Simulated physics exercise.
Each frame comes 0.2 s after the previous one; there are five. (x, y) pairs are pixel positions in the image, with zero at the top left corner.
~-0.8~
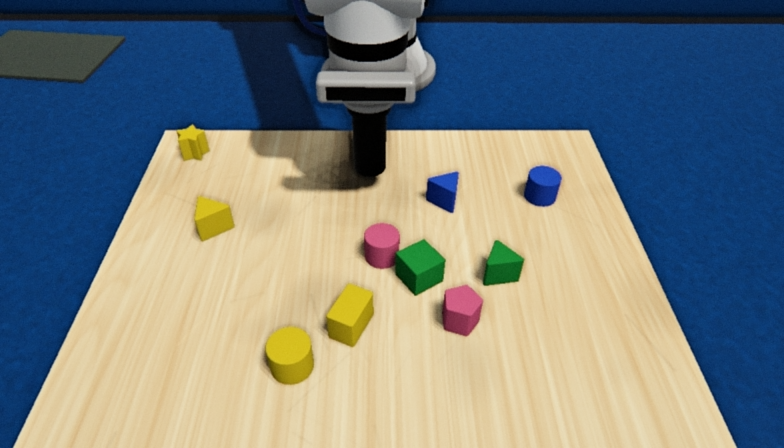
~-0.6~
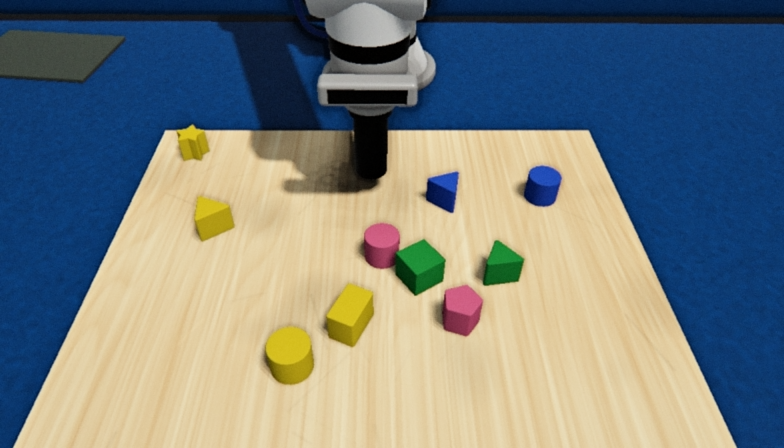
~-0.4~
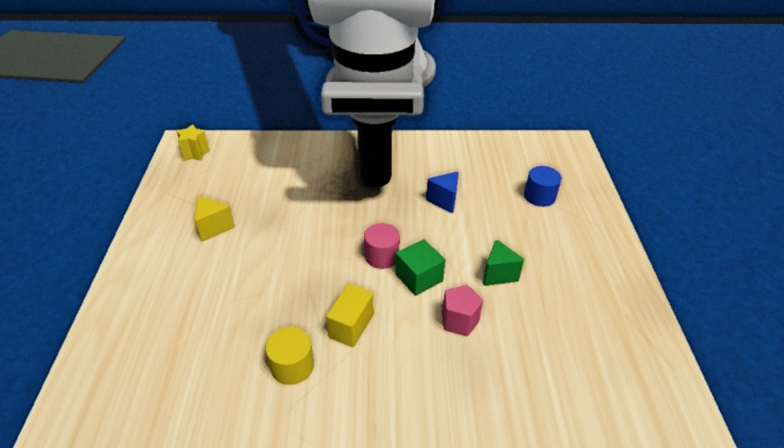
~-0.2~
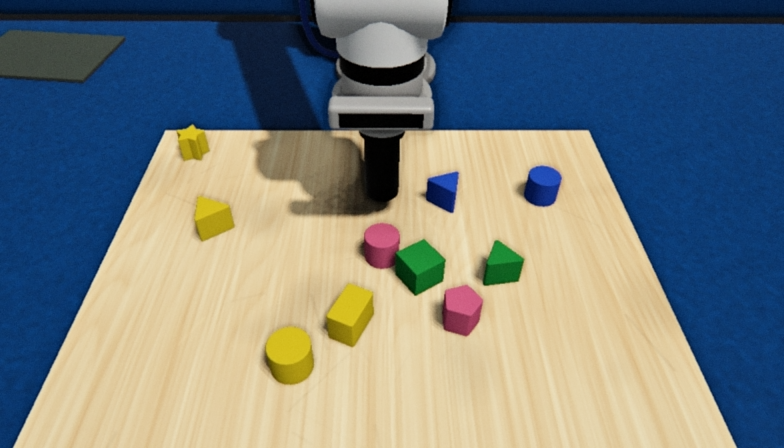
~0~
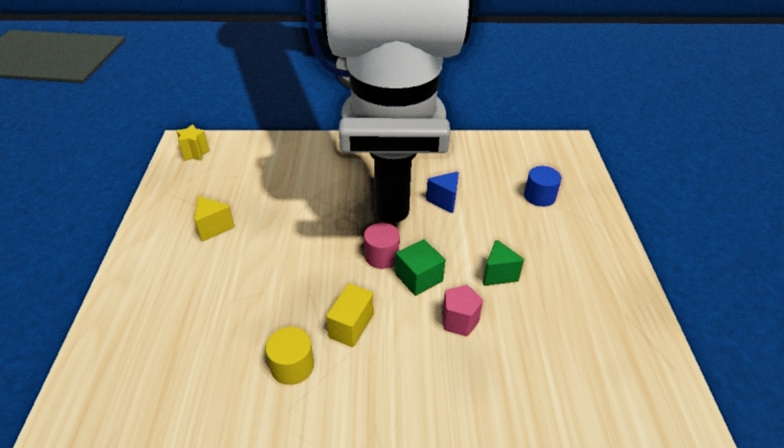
On a light wooden tabletop scattered with yellow, pink, green and blue blocks, a robot arm with a black pusher moves slowly forward and slightly right, coming close behind the pink cylinder, while the blocks remain still.
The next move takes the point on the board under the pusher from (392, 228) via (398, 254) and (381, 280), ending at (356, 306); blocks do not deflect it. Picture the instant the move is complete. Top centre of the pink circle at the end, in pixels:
I'd say the pink circle ends with its top centre at (315, 289).
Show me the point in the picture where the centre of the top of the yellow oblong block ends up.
At pixel (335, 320).
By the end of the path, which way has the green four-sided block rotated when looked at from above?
Viewed from overhead, the green four-sided block winds up turned anticlockwise.
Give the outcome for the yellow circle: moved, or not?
It stays put.
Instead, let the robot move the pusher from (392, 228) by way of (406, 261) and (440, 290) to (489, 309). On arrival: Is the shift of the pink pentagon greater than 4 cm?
Yes - that is the case.
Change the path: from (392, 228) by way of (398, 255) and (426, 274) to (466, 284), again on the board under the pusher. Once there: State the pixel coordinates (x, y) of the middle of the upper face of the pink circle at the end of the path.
I'd place it at (377, 261), taking the centre of its top.
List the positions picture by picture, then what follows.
Lower end of the pusher (370, 169), tops of blocks, yellow circle (288, 344), yellow oblong block (350, 303), pink circle (382, 234), green four-sided block (421, 256), blue triangular piece (447, 180), in the first picture.
Pusher (371, 171), blocks as before, in the second picture.
Pusher (375, 179), blocks as before, in the third picture.
Pusher (382, 193), blocks as before, in the fourth picture.
Pusher (392, 213), yellow circle (288, 344), yellow oblong block (350, 303), pink circle (382, 234), green four-sided block (421, 256), blue triangular piece (447, 180), in the fifth picture.
On the path given first. One third of the way, pusher (398, 239); pink circle (375, 253).
Two thirds of the way, pusher (380, 265); yellow oblong block (343, 309), turned 25° anticlockwise; pink circle (347, 275); green four-sided block (422, 264), turned 25° anticlockwise.
At the end, pusher (356, 291); yellow circle not moved; yellow oblong block (335, 320), turned 50° anticlockwise; pink circle (315, 289); green four-sided block (422, 264), turned 25° anticlockwise; blue triangular piece not moved.
